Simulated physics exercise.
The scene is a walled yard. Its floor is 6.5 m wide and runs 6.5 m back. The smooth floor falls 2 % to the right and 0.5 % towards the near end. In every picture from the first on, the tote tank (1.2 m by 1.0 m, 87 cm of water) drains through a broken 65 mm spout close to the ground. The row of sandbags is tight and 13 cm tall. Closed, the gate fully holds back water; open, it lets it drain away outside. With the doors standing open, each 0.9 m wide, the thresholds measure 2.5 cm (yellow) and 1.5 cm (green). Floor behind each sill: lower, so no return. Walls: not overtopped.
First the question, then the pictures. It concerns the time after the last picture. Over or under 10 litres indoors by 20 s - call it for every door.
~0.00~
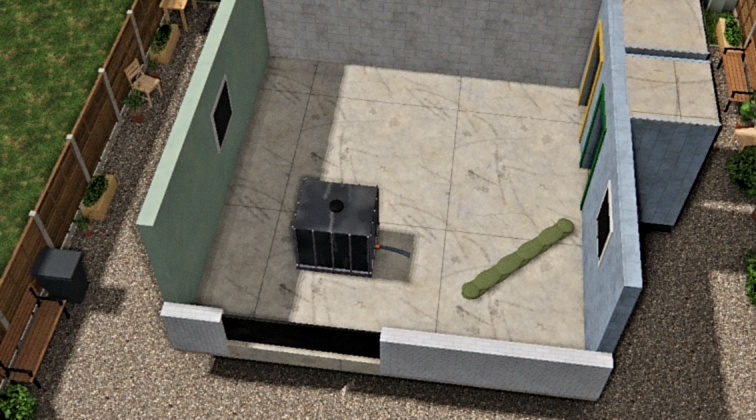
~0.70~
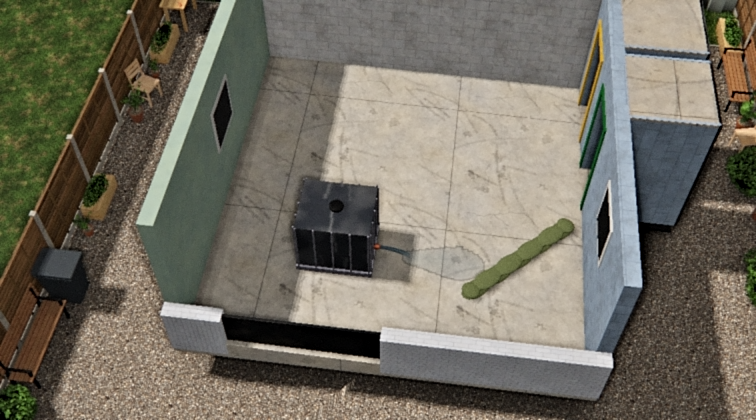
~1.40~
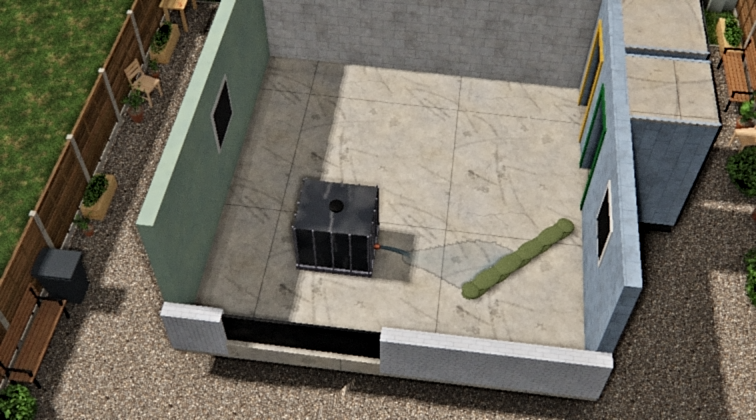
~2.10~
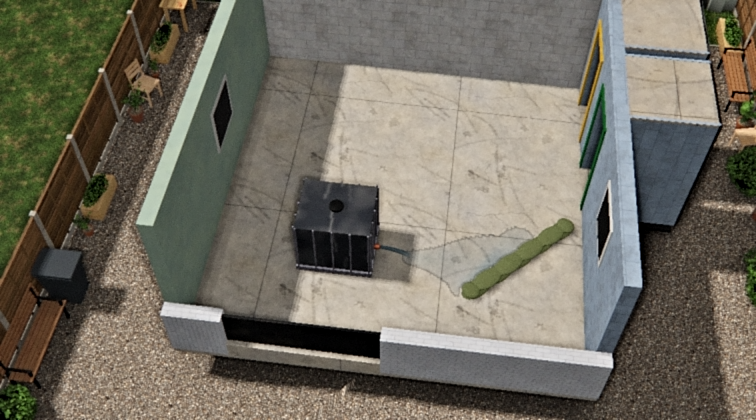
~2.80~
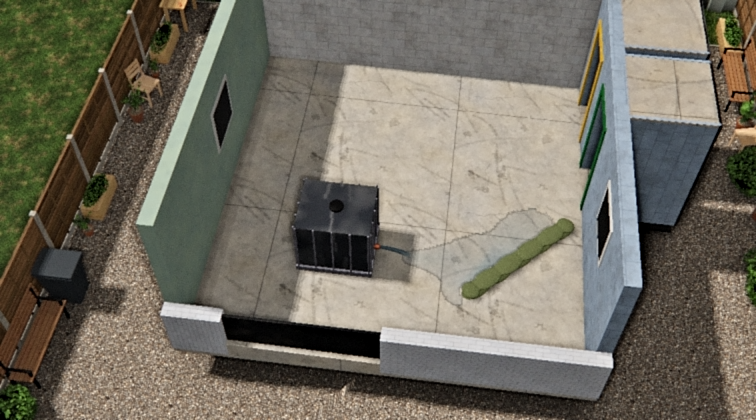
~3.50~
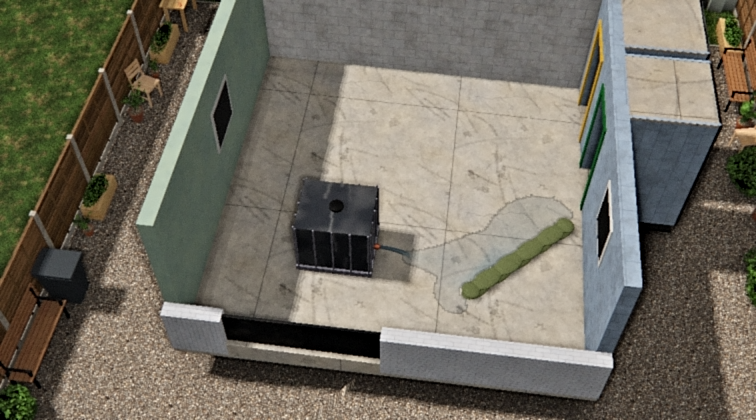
Yellow door: Under; green door: Over.
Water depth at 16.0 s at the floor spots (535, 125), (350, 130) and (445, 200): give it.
In turn they read 0.8, 0.0 and 0.0 centimetres.
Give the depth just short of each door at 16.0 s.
In centimetres, yellow: 2.5; green: 3.5.
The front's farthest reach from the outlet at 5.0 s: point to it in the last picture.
(574, 184).
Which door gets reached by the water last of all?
The yellow one.
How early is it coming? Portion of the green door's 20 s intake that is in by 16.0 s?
Roughly 65 percent.
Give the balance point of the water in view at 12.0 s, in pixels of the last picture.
Centre estimate: Near (526, 213).
After 5.0 s water covers 10 % of the floor and is deepest (6 cm) near (481, 269); yellow door not reached, green door 1.8 cm at the sill, 0 L in.
After 8.0 s water covers 10 % of the floor and is deepest (6 cm) near (481, 269); yellow door 0.71 cm at the sill, 0 L in, green door 3 cm at the sill, 4 L in.
After 12.0 s water covers 15 % of the floor and is deepest (5 cm) near (481, 269); yellow door 1.9 cm at the sill, 0 L in, green door 3.3 cm at the sill, 15 L in.
After 16.0 s water covers 20 % of the floor and is deepest (5 cm) near (481, 269); yellow door 2.6 cm at the sill, 0 L in, green door 3.3 cm at the sill, 28 L in.
After 20.0 s water covers 20 % of the floor and is deepest (5 cm) near (481, 269); yellow door 2.9 cm at the sill, 0 L in, green door 3.4 cm at the sill, 42 L in.
